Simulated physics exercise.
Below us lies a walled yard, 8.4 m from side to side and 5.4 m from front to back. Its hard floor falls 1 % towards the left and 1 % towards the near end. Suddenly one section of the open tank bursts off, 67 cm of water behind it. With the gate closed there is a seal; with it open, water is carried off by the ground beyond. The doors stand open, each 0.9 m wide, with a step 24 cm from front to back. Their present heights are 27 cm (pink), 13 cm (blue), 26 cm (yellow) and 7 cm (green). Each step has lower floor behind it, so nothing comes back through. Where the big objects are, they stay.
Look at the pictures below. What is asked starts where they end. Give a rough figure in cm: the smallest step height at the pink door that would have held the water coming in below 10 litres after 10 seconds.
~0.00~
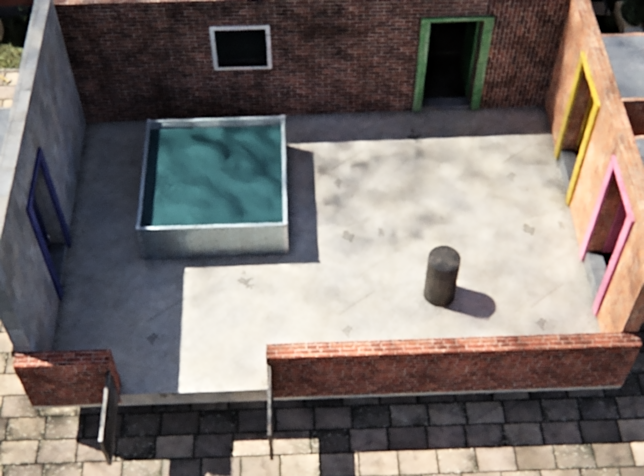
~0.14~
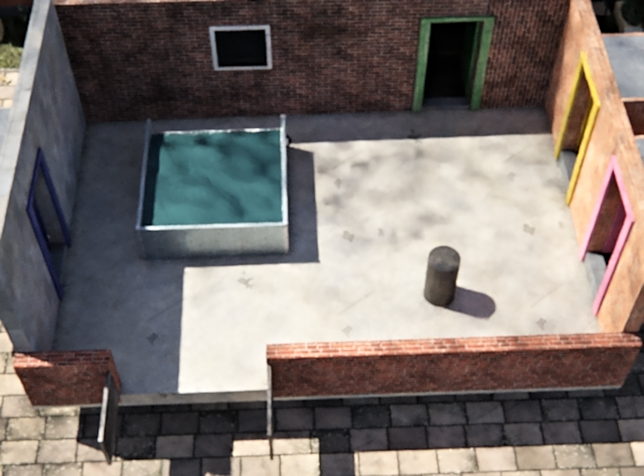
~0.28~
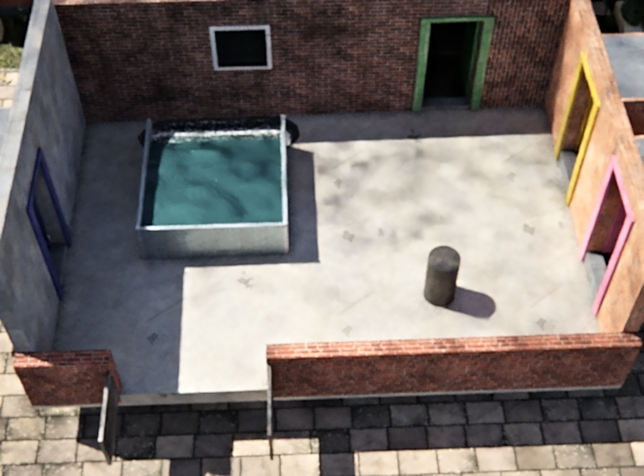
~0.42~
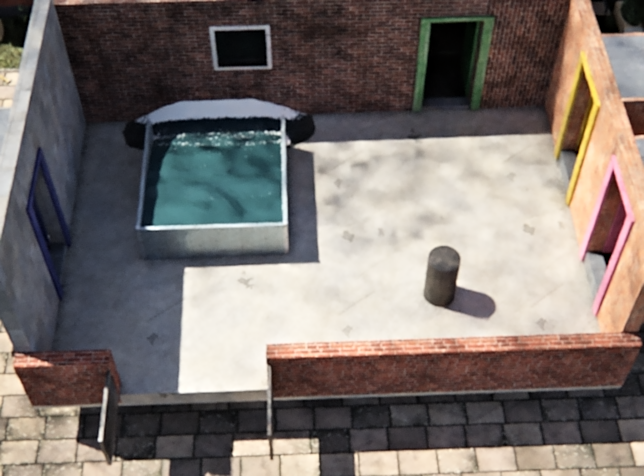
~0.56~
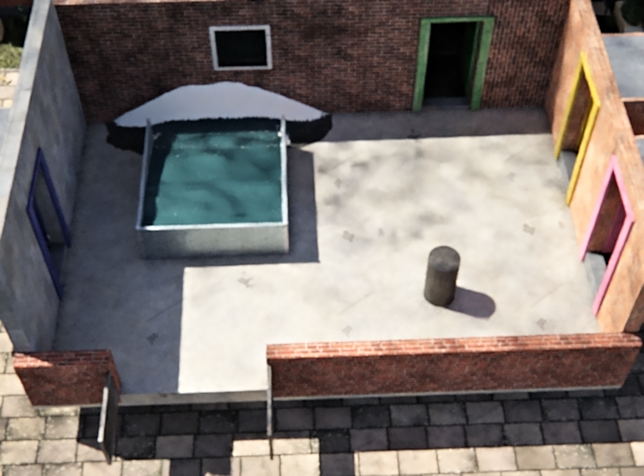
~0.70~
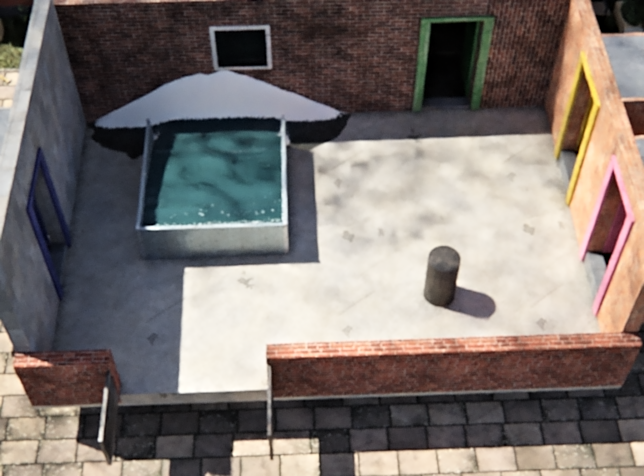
5 cm.
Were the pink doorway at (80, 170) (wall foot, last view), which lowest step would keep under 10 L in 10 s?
Around 28 cm would do it.
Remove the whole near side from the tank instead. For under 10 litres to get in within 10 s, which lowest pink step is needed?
A height of around 8.5 cm.
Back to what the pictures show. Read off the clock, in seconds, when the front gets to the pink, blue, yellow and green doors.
Times: Pink 3.4 s, blue 1.8 s, yellow 2.6 s, green 1.4 s.
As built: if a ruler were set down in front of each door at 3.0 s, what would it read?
Depth (cm): Pink 0 / blue 6 / yellow 18 / green 5.
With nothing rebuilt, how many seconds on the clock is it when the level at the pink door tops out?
9.0 s.
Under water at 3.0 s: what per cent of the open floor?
Around 55 per cent of the floor.
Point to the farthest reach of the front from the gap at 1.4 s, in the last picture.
Close to pixel (433, 116).
After 1.4 s water covers 15 % of the floor, deepest (50 cm) near (215, 139); it has not reached the pink door.
After 3.0 s water covers 55 % of the floor, deepest (34 cm) near (86, 129); it has not reached the pink door.
After 10.0 s water covers 95 % of the floor, deepest (14 cm) near (48, 383); 6 cm at the pink door, 0 litres in over its 27 cm step.
At the pink door as built, the water arrived by 3.4 s and peaked near 9 cm at 8.8 s.
Run again over the same 10 s with other heights there, 15 litres in over 4.5 cm, 6 litres over 6 cm. The limit of 10 litres is kept from about 5 cm up.
